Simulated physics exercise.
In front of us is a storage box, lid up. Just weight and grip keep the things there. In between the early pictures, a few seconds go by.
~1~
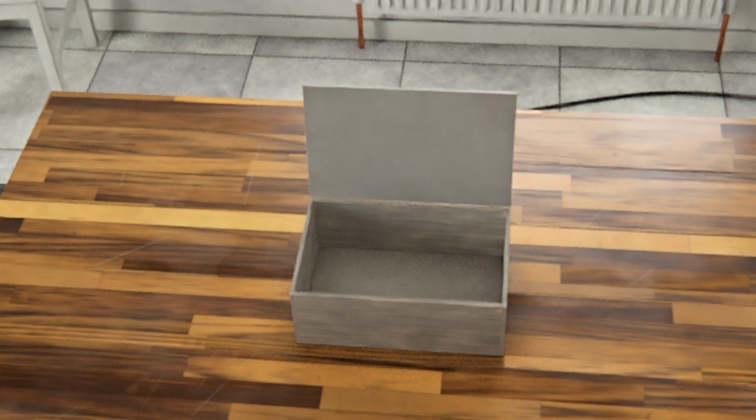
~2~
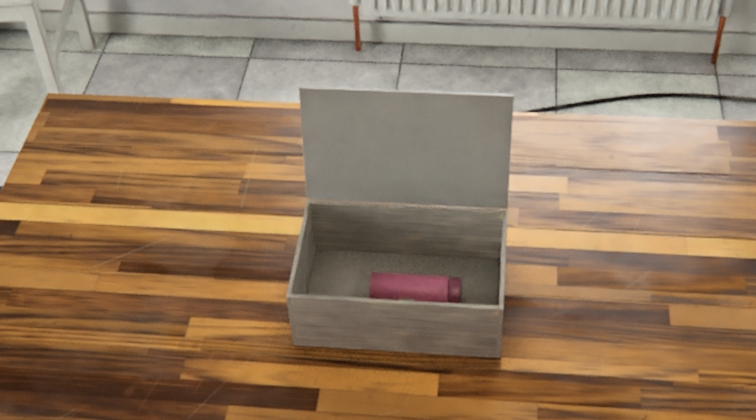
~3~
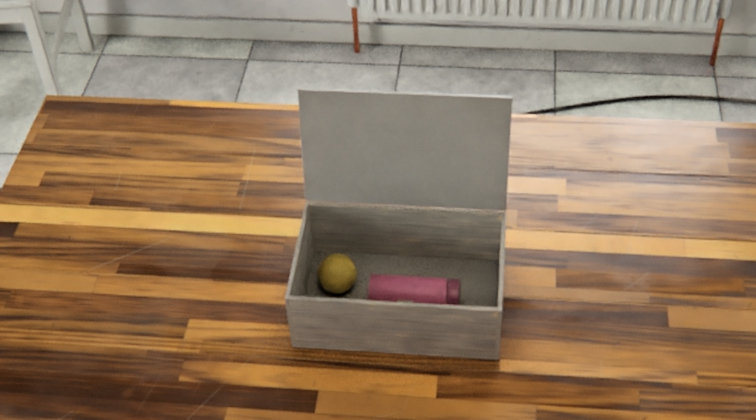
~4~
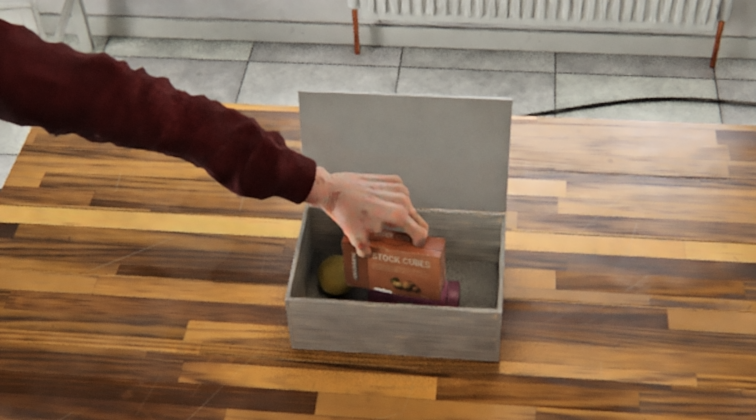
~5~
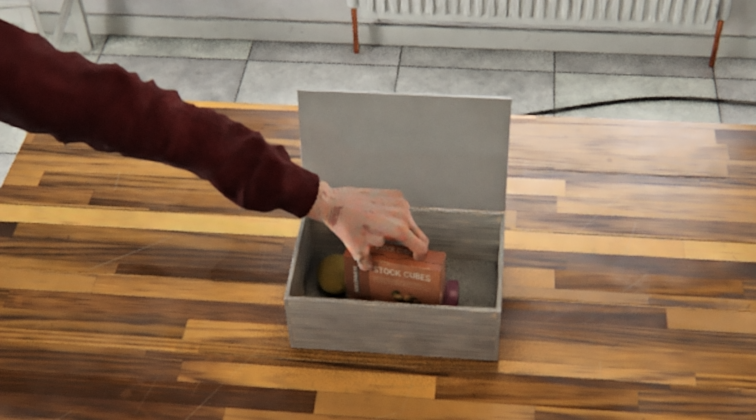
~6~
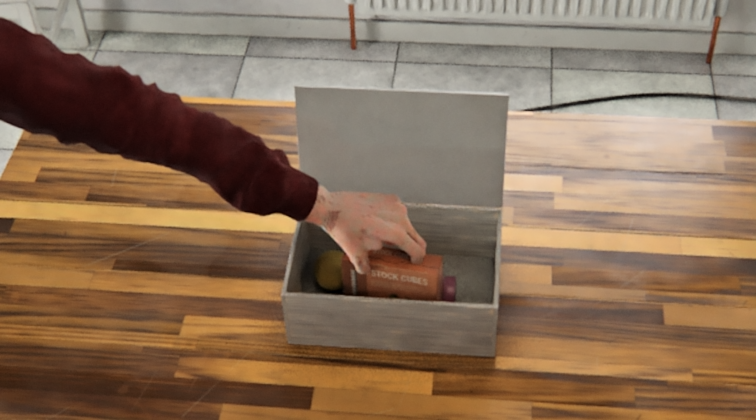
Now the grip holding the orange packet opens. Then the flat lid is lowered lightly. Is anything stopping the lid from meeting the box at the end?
The lid is fully lowered.
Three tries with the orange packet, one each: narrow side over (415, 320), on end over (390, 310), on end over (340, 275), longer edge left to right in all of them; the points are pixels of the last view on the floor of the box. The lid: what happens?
So: First go, the lid gets all the way down; second go, it can't get down; third go, it gets all the way down.
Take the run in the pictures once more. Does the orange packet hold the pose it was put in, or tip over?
Looking at the last picture, the orange packet is left as set.
Then, 1.10 s later than the last frame, lid starting down; orange packet moved a little near (389, 311).
Then, 1.70 s later than the last frame, lid 48° above the rim; orange packet moved a little near (389, 311).
Then, 2.00 s later than the last frame, lid 15° above the rim; orange packet moved a little near (389, 311).
When it is over, lid shut; moved from the start, orange packet; the other 2 as before. End places, in pixels of the last picture, orange packet near (389, 311).
